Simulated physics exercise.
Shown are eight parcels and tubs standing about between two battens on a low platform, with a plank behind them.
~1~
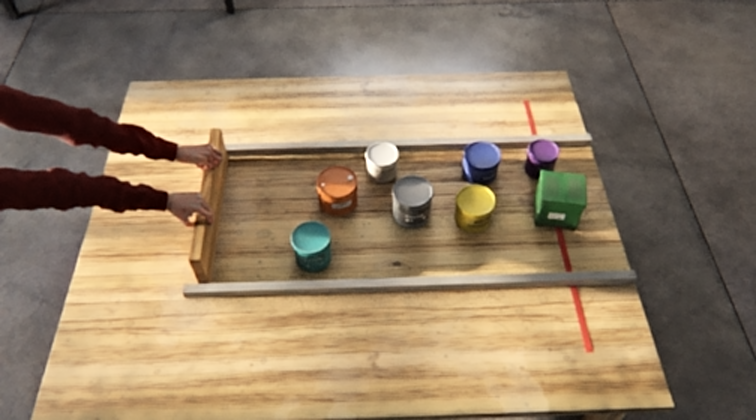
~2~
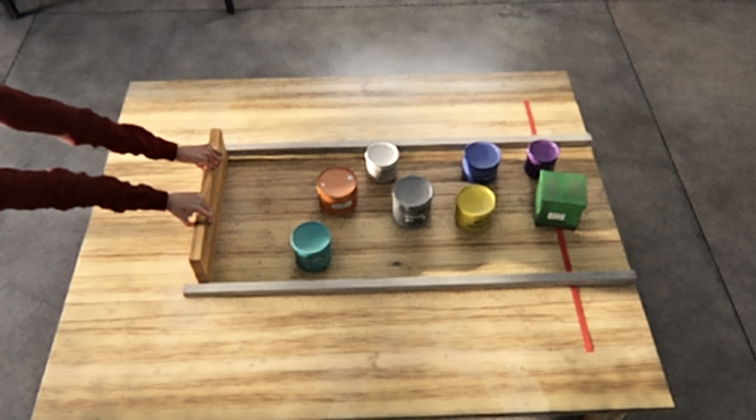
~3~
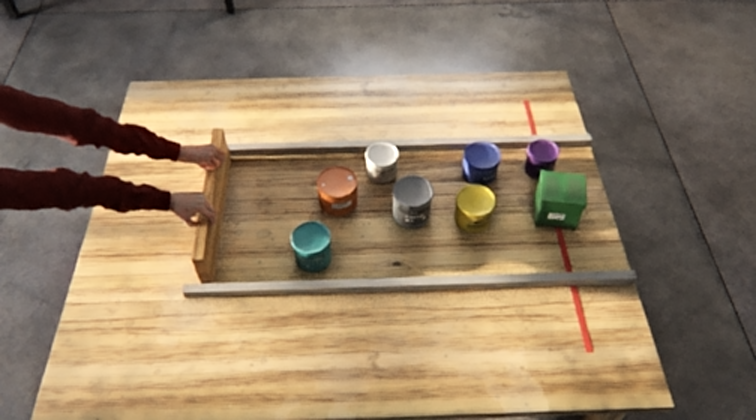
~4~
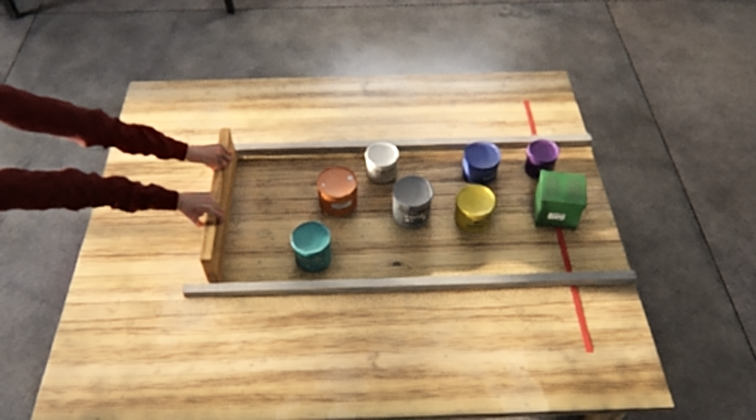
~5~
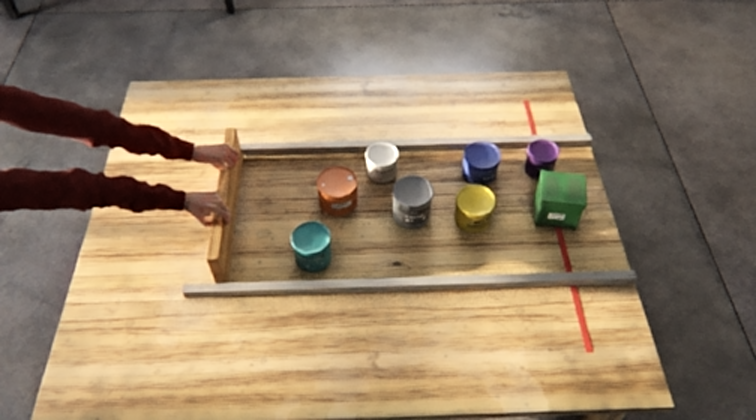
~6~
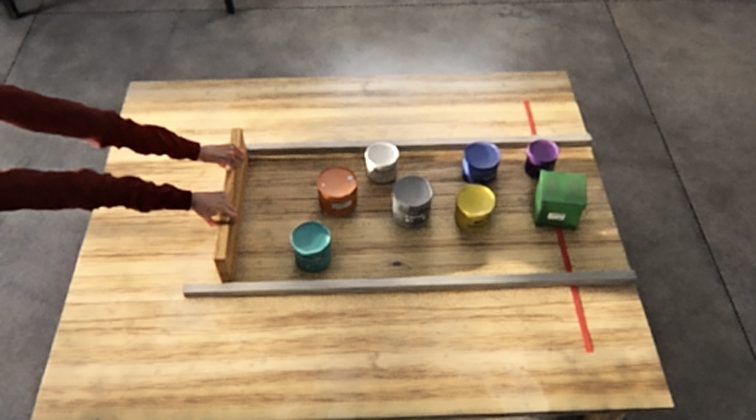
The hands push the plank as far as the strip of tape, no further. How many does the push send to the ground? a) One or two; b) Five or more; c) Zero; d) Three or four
One or two (a).
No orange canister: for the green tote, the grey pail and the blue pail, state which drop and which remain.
Green tote goes down, grey pail stays put, blue pail stays put.
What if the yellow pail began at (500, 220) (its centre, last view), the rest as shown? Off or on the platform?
It is safe.
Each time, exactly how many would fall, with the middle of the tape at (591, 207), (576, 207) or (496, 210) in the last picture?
In that order 4, 4 and 0.
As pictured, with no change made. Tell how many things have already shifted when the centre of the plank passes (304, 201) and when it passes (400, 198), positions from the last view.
By then 1, and 4.
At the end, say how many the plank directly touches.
It's touching 4 at the end.
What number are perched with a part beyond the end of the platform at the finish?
I make it 2.
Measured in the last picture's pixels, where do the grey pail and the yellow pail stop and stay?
Final positions - grey pail around (580, 209), yellow pail around (607, 196).
Early on, none off yet; green tote at rest near (559, 201); purple pail at rest near (541, 160); blue pail at rest near (481, 164).
Finally, the number that fall off is one or two; lost, purple pail and green tote.
